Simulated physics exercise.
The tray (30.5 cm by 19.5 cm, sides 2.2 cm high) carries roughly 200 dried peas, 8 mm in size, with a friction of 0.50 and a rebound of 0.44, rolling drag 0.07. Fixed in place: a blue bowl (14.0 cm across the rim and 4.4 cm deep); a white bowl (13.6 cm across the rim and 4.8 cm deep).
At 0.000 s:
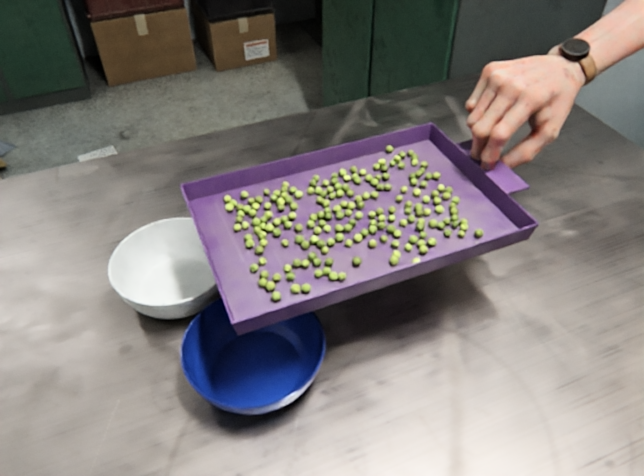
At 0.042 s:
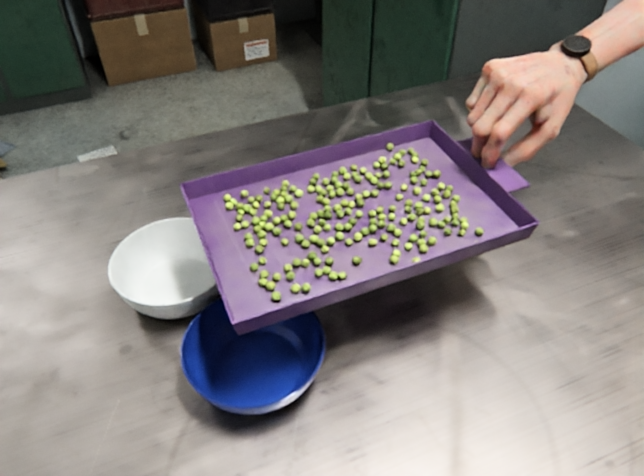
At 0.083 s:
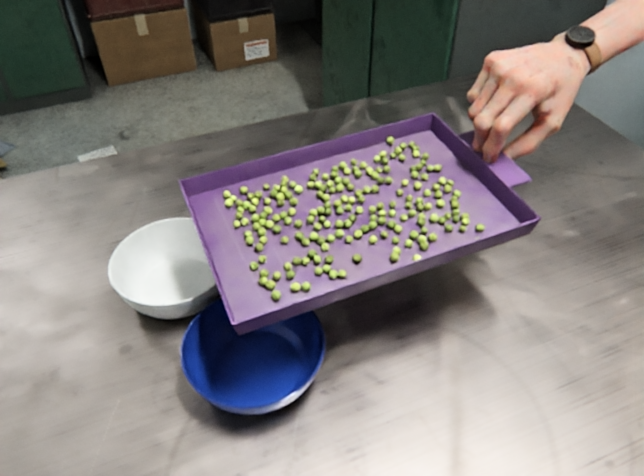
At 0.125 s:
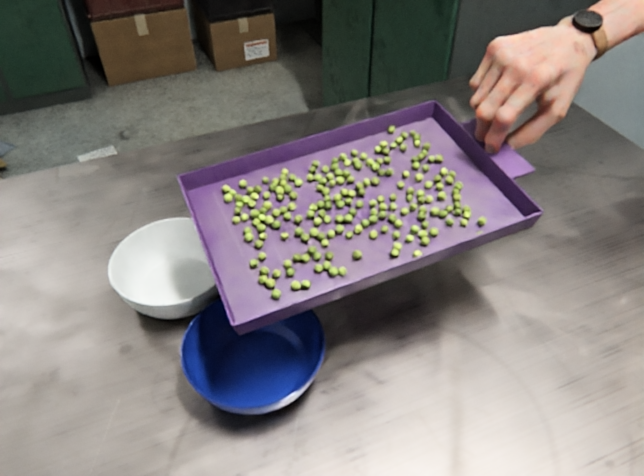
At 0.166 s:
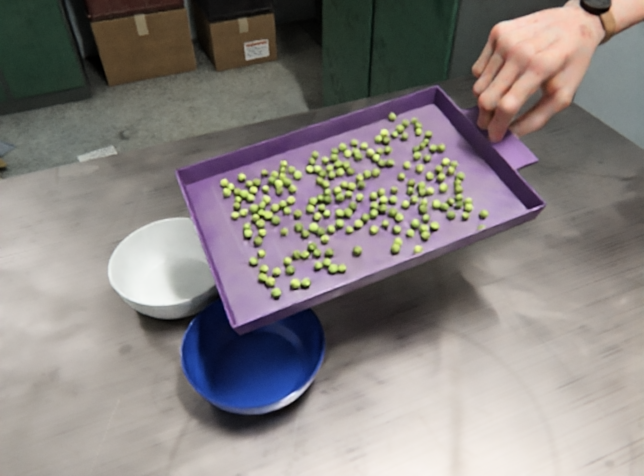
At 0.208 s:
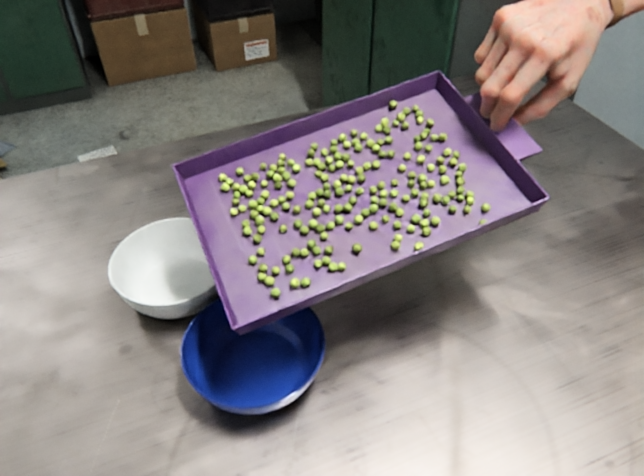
At the start, a hand holds a purple tray of scattered green peas nearly level above a grey table, beside a white bowl and a blue bowl. The hand then gradually raises the tray's right end, tilting it toward the front left, while the peas stay spread across it.
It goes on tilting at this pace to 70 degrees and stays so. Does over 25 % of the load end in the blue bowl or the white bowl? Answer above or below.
Share kept below, set against 25 %: Above.
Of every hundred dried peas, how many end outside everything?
About 10 per cent.
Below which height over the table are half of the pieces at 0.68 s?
Some 16 cm.
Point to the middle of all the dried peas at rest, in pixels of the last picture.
At about (255, 303).
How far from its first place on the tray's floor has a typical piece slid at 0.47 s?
Some 6 cm.
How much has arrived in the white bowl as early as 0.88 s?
Near 0 per cent so far.
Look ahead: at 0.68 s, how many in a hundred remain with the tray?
Roughly 100 per cent.
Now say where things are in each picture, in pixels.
Tray at (398, 270); tilt 0 degrees; leading edge at (203, 245); middle of the load at (348, 213); blue bowl at (253, 343); white bowl at (171, 258), in the first picture.
Tray at (398, 270); tilt 1 degrees; leading edge at (203, 244); middle of the load at (348, 212), in the second picture.
Tray at (399, 268); tilt 3 degrees; leading edge at (203, 243); middle of the load at (349, 208), in the third picture.
Tray at (399, 266); tilt 6 degrees; low side front left; leading edge at (202, 242); middle of the load at (349, 202), in the fourth picture.
Tray at (399, 263); tilt 9 degrees; low side front left; leading edge at (201, 240); middle of the load at (349, 195), in the fifth picture.
Tray at (399, 260); tilt 13 degrees; low side front left; leading edge at (200, 238); middle of the load at (349, 188); blue bowl at (253, 343); white bowl at (171, 258). It turns about 90 degrees a second, in the sixth picture.
After 0.47 s, tilt 36 degrees; tray 100 %; middle of all pieces on or above the table near (327, 218).
After 0.68 s, tilt 55 degrees; tray 100 %; middle of all pieces on or above the table near (296, 269).
After 0.88 s, tilt 70 degrees; outside 5 %, blue bowl 10 %, tray 80 %, in the air 5 %; middle of all pieces on or above the table near (275, 298).
After 1.07 s, tilt 70 degrees; outside 5 %, blue bowl 20 %, tray 70 %; middle of all pieces on or above the table near (266, 312).
By 2.3 s all is still; outside 10 %, blue bowl 40 %, tray 50 %.
